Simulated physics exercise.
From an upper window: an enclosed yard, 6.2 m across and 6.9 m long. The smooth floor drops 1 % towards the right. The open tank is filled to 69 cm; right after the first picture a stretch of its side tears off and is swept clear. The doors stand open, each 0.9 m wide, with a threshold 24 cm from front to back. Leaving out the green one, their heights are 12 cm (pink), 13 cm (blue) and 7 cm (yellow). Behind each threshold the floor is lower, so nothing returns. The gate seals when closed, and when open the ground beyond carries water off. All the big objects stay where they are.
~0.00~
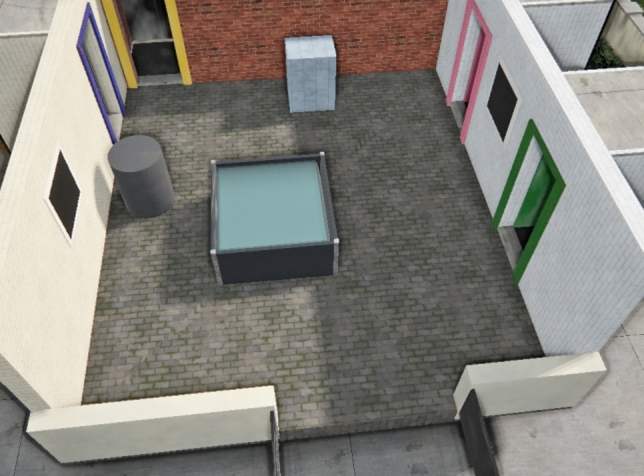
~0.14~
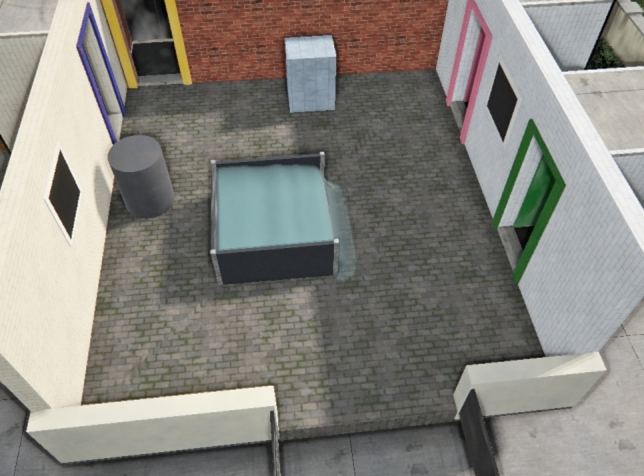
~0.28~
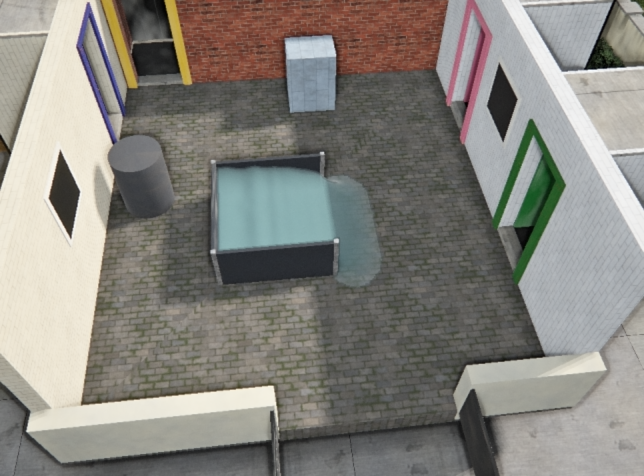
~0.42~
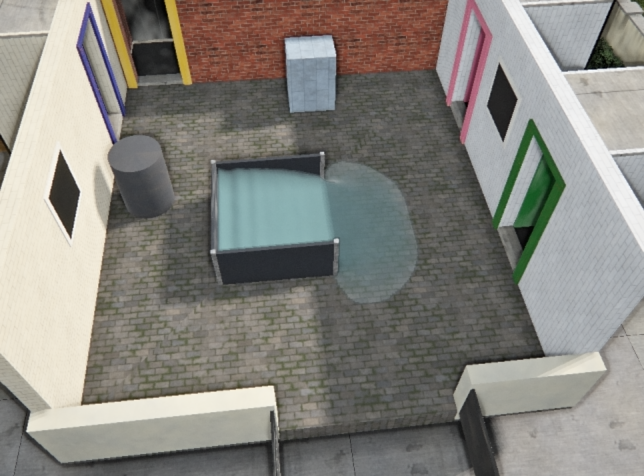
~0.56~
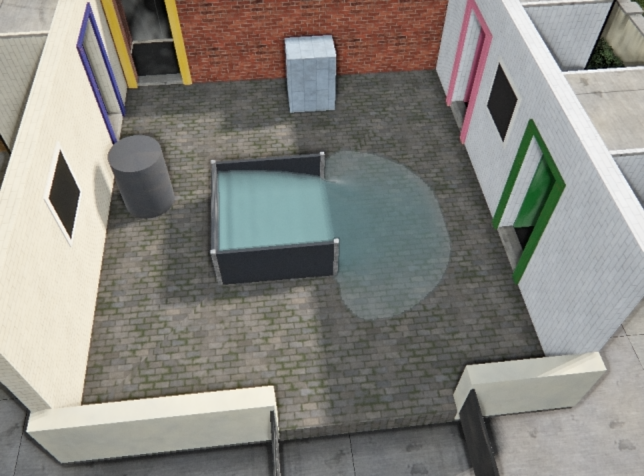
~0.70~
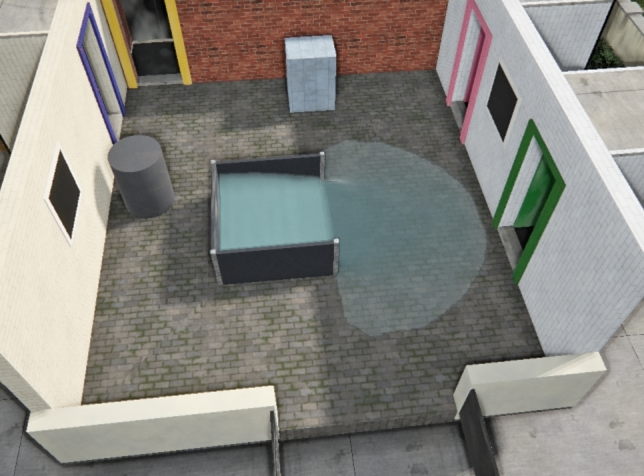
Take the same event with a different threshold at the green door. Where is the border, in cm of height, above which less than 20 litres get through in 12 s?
At least 27 cm or so.
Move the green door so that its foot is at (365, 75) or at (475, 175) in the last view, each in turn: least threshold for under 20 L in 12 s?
About 10.5 and 25 cm.
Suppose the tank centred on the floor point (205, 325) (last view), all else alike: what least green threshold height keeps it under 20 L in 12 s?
Then roughly 22 cm.
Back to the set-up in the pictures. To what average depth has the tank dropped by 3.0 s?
Some 10 cm.
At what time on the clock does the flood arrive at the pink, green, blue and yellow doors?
Arrival: Pink 1.4 s, green 0.8 s, blue 5.5 s, yellow 4.5 s.
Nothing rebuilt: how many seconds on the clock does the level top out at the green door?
Around 2.0 s.
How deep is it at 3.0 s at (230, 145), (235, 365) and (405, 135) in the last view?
Roughly 0, 0 and 5 cm, in turn.
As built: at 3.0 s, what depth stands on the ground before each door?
Depths in cm: Pink 12, green 19, blue 0, yellow 0.
After 1.4 s water covers 30 % of the floor, deepest (38 cm) near (489, 218); 14 cm at the green door, 52 litres in over its 8 cm threshold.
After 3.0 s water covers 35 % of the floor, deepest (30 cm) near (435, 76); 19 cm at the green door, 236 litres in over its 8 cm threshold.
After 12.0 s water covers 95 % of the floor, deepest (6 cm) near (551, 384); 6 cm at the green door, 283 litres in over its 8 cm threshold.
At the green door as built, the water arrived by 0.8 s and peaked near 28 cm at 2.0 s.
With a threshold of 24.5 cm, 36 litres would have come in within the 12 s; with 33 cm, 3 litres. So under 20 litres takes about 27 cm.
